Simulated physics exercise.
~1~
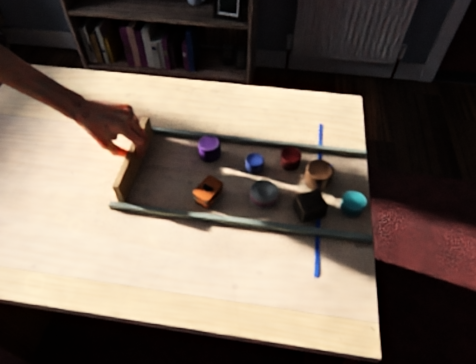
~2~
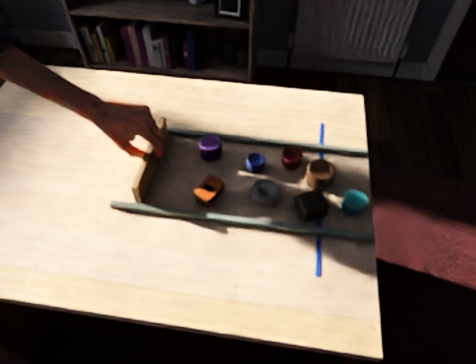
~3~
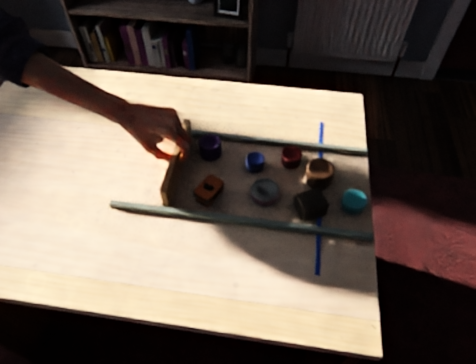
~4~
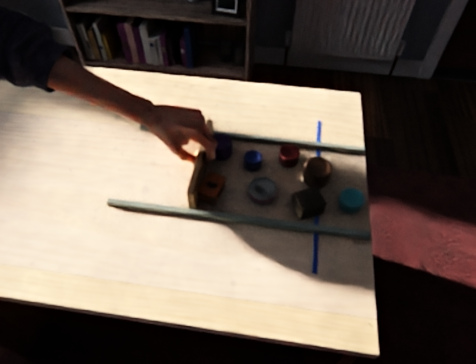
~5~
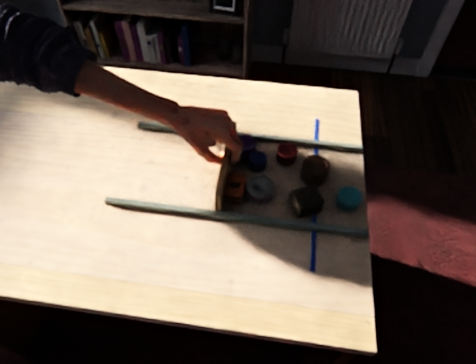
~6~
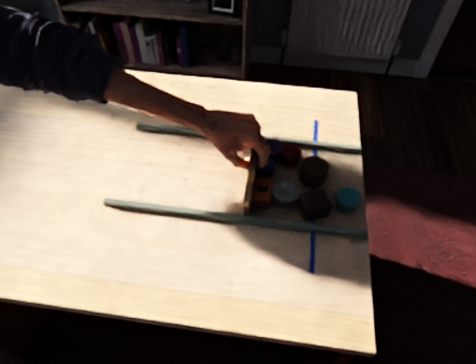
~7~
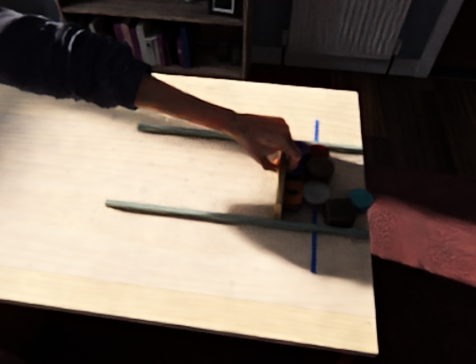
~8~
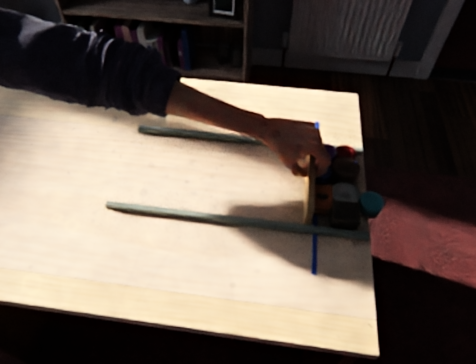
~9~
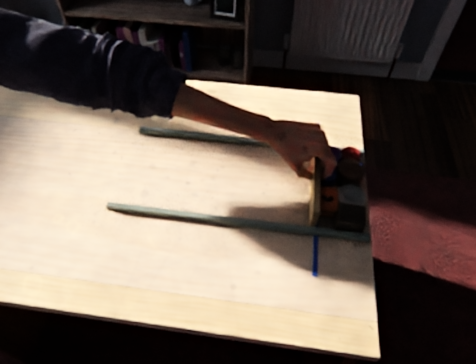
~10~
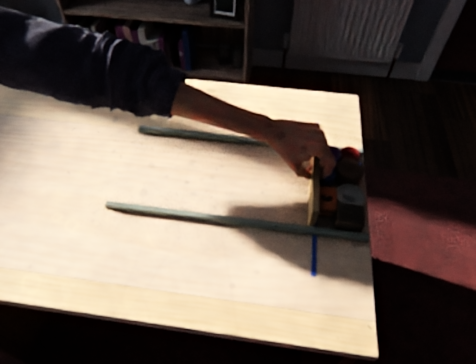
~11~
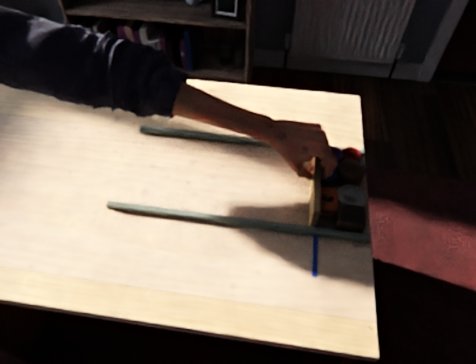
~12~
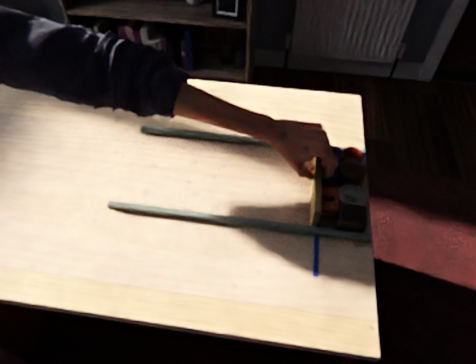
Hand sliding an upright board rightward along a table, bunching small coloured objects at the edge, the turquoise one dropping off.
